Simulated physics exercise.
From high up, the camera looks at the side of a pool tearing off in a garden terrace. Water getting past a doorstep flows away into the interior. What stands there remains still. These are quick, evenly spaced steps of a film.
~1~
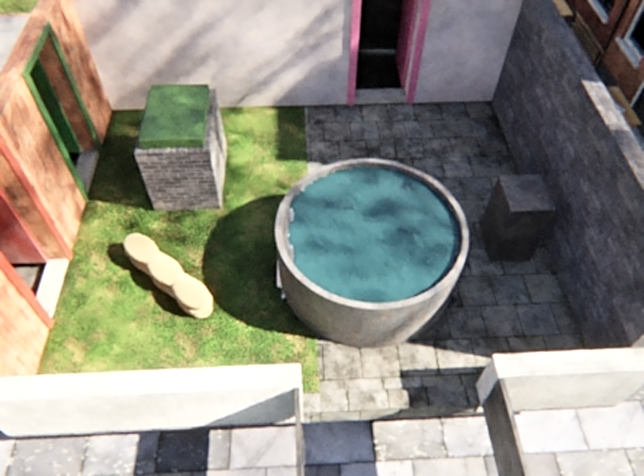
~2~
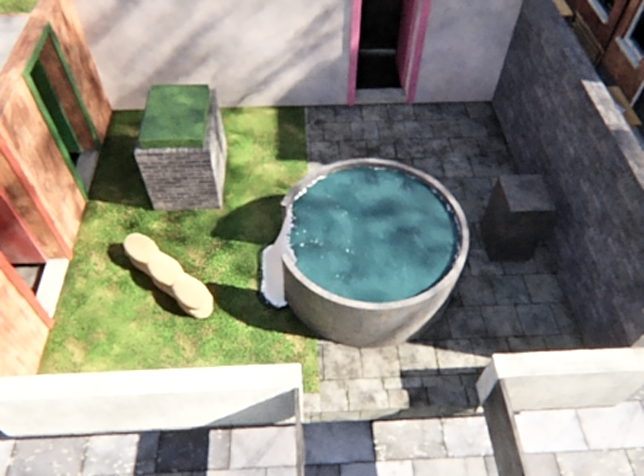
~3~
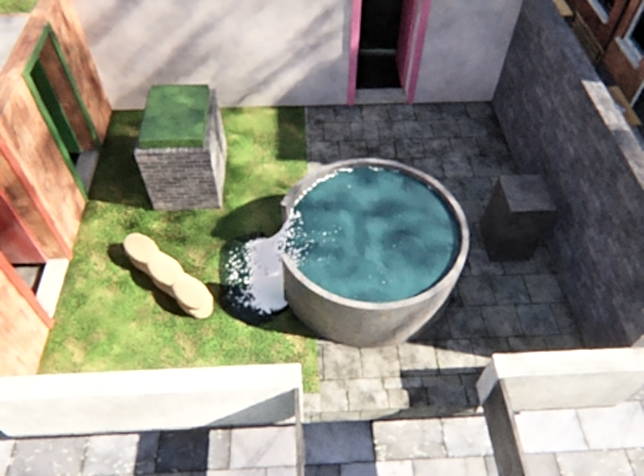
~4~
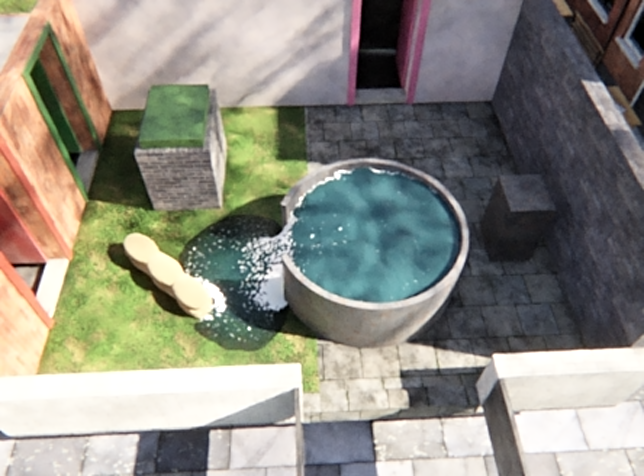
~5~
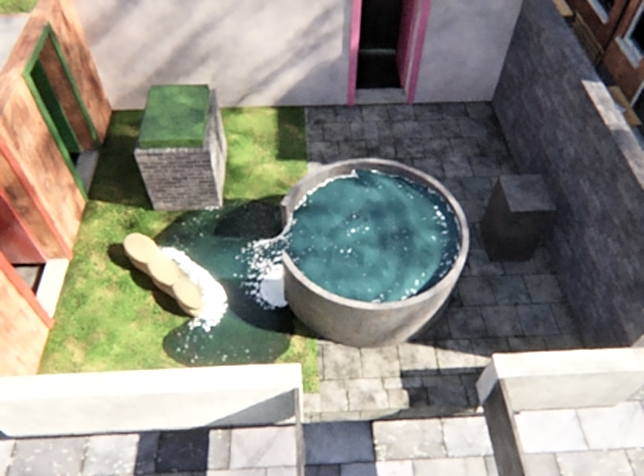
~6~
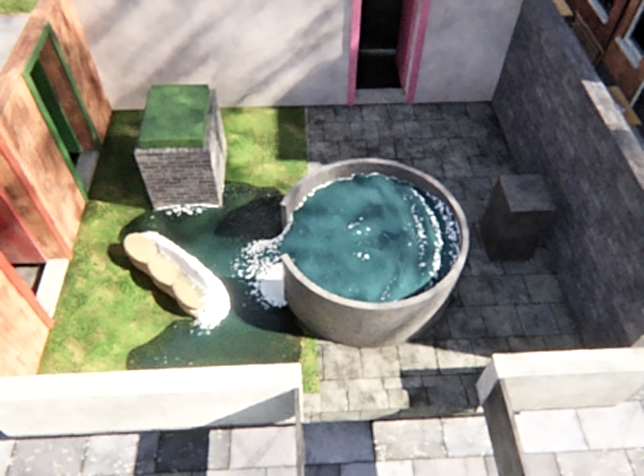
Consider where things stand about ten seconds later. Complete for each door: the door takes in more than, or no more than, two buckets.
Completed: The red door takes in more than two buckets; the green door takes in more than two buckets; the pink door takes in no more than two buckets.
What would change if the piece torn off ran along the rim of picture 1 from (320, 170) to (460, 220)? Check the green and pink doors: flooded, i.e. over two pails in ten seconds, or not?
The green door falls short; the pink door exceeds it.
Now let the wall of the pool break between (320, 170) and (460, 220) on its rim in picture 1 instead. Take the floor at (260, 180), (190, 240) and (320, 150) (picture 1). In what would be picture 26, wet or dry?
First soaked, second unwetted, third soaked.
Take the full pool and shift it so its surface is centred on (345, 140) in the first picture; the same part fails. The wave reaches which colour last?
The door you want is the one in red.
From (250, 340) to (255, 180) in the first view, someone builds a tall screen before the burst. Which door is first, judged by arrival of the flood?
That's the one in pink.
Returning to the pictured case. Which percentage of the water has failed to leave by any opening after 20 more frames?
I'd say roughly 98 percent.
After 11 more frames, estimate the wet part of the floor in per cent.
Roughly 40 percent, I'd say.
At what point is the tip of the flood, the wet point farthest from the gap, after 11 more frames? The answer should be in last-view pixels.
I'd say around (113, 111).
A moment on, water covers 25 % of the floor; the red door not reached, the green door wet at the sill, nothing in, the pink door not reached.
Next, water covers 40 % of the floor; the red door wet at the sill, nothing in, the green door under two buckets in, the pink door not reached.
Then, water covers 60 % of the floor; the red door over two buckets in, the green door over two buckets in, the pink door not reached.
Later, water covers 85 % of the floor; the red door over two buckets in, the green door over two buckets in, the pink door wet at the sill, nothing in.
In the end, water covers 95 % of the floor; the red door far over two buckets in, the green door over two buckets in, the pink door wet at the sill, nothing in.
